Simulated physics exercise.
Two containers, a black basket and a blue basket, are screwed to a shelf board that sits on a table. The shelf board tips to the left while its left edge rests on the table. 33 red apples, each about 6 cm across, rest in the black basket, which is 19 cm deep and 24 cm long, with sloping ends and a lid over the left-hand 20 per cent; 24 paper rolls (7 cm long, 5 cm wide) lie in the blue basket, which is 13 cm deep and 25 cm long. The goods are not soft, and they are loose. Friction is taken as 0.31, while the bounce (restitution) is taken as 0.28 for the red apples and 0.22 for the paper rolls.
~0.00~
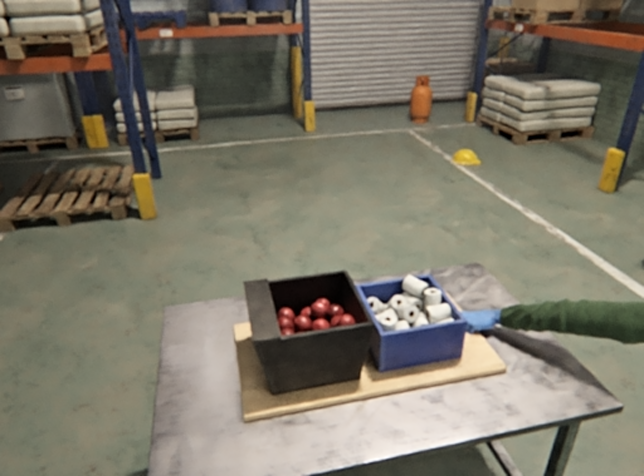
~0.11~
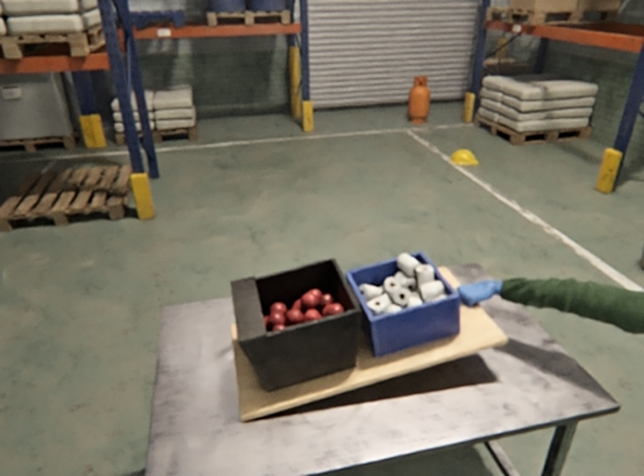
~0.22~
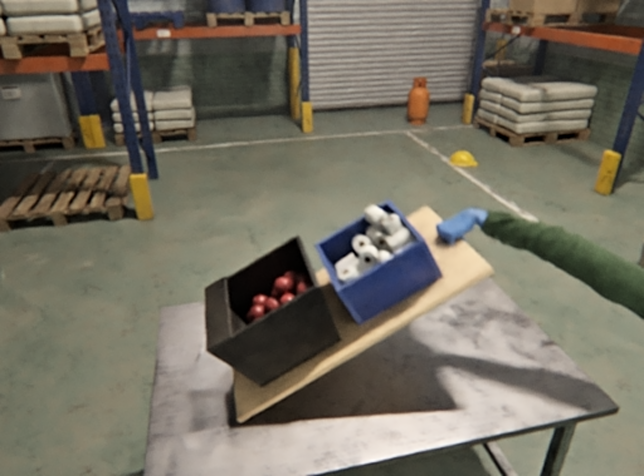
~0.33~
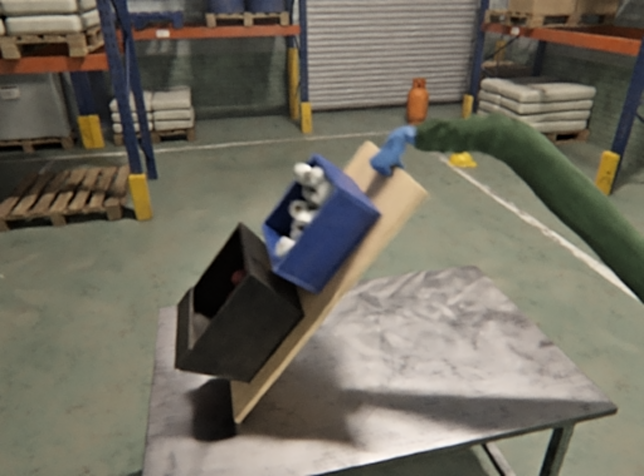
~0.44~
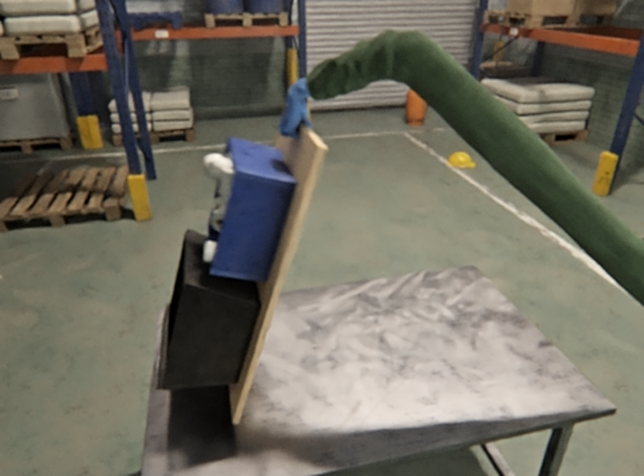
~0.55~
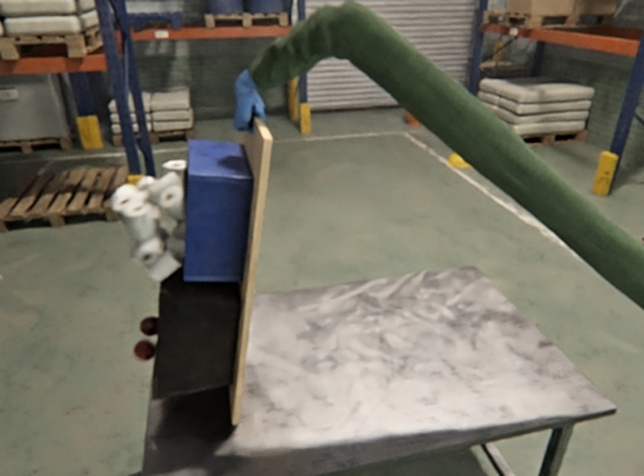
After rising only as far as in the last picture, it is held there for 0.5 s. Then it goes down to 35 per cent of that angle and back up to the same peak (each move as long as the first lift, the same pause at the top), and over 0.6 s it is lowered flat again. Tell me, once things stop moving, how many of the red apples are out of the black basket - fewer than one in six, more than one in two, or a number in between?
A number in between is out.
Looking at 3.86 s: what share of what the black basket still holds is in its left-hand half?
80 per cent or so.
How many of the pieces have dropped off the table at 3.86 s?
Around 30.
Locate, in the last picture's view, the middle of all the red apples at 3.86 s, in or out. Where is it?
Centre approx. at (272, 349).
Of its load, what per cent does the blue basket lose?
Blue basket: 100%.
After 1.08 s, tilt 80°; the black basket is down by 9 of 33 and the blue basket is down by 23 of 24.
After 1.74 s, tilt 36°; the black basket is down by 9 of 33 and the blue basket is down by 23 of 24.
After 2.67 s, tilt 80°; the black basket is down by 9 of 33 and the blue basket is down by 23 of 24.
Outcome (at 3.86 s), the black basket is down by 9 of 33 and the blue basket is down by 23 of 24. Asked share, 9 of 33, 27 per cent.
